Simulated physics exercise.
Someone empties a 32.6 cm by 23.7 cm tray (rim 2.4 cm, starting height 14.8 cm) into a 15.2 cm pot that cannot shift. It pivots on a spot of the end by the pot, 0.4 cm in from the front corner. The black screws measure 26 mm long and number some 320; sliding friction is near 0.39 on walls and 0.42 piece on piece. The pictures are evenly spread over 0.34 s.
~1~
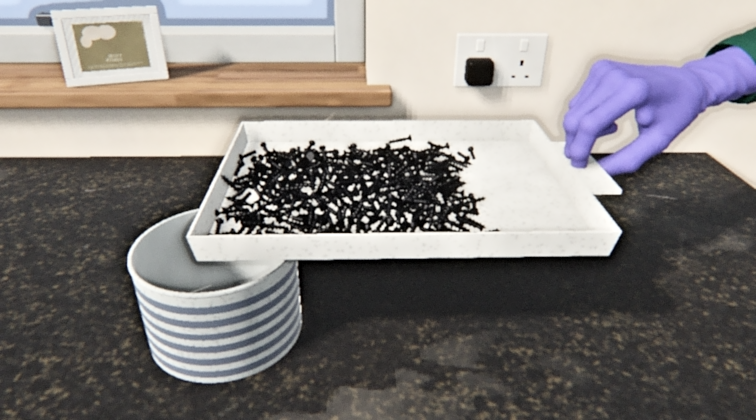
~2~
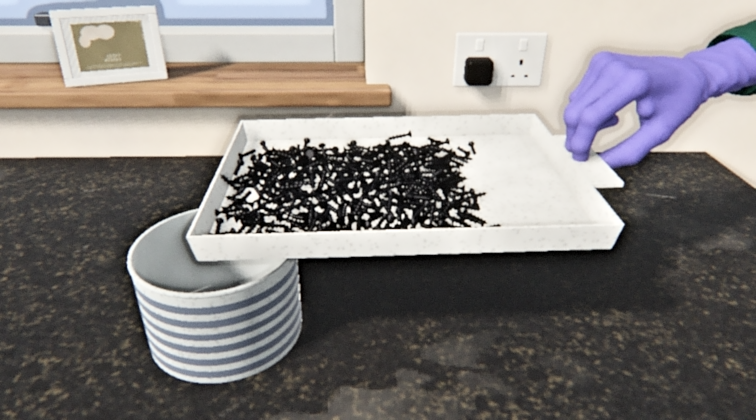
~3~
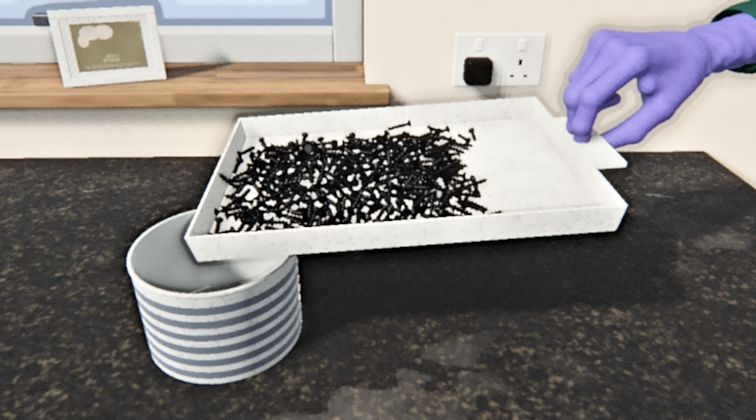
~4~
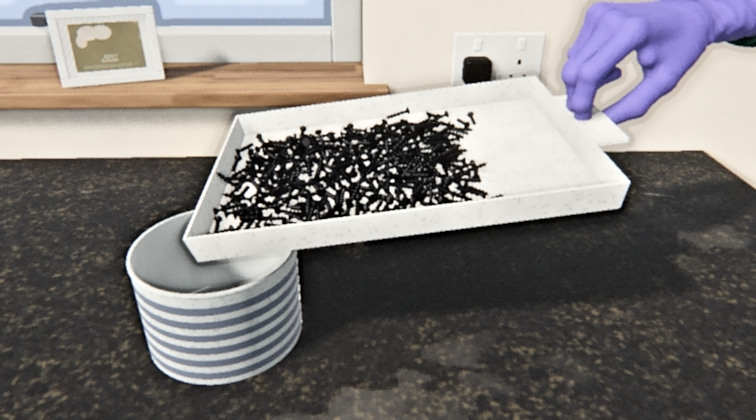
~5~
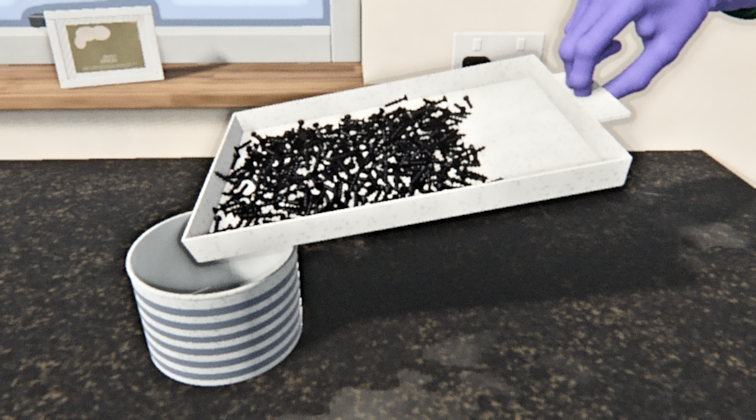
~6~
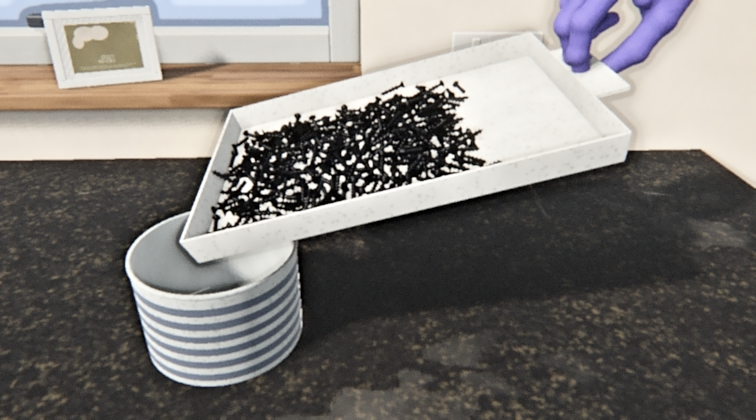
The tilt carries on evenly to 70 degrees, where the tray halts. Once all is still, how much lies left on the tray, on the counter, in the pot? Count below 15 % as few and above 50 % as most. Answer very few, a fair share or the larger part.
Left on the tray: A fair share; on the counter: A fair share; in the pot: A fair share.
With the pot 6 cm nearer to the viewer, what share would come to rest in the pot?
It would be near 40 per cent.
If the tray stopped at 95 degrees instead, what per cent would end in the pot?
It would be near 35 per cent.
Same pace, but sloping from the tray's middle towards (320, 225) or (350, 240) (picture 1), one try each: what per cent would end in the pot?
Some 0 and 0 per cent.
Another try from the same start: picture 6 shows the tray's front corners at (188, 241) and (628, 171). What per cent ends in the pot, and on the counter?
Pot 0, counter 80.
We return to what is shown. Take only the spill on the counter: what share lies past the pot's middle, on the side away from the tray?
Roughly 90 per cent.
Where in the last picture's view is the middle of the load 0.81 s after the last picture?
Around (202, 157).
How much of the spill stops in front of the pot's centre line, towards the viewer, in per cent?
About 90 per cent.
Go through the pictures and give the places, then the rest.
The first picture shows tray tilt 0 degrees, front corners at (194, 234) and (614, 229); middle of the pieces at (356, 190); pot at (215, 245).
The second picture shows tray tilt 1 degrees, front corners at (193, 234) and (616, 222); middle of the pieces at (356, 187).
The third picture shows tray tilt 4 degrees, front corners at (192, 235) and (620, 203), lowest corner left front; middle of the pieces at (355, 180).
The fourth picture shows tray tilt 8 degrees, front corners at (190, 236) and (622, 180), lowest corner left front; middle of the pieces at (354, 171).
The fifth picture shows tray tilt 11 degrees, front corners at (188, 237) and (624, 156), lowest corner left front; middle of the pieces at (352, 163).
The sixth picture shows tray tilt 15 degrees, front corners at (186, 238) and (623, 131), lowest corner left front; middle of the pieces at (351, 148); pot at (214, 246).
Then, 0.49 s after the last picture, tilt 41 degrees; the tray holds 100 %, the pot 0 %.
Then, 0.81 s after the last picture, tilt 58 degrees; the tray holds 100 %, the pot 0 %.
Then, 1.24 s after the last picture, tilt 70 degrees; the tray holds 65 %, the pot 10 %.
In the end, tray 40 %, counter 35 %, pot 25 %.
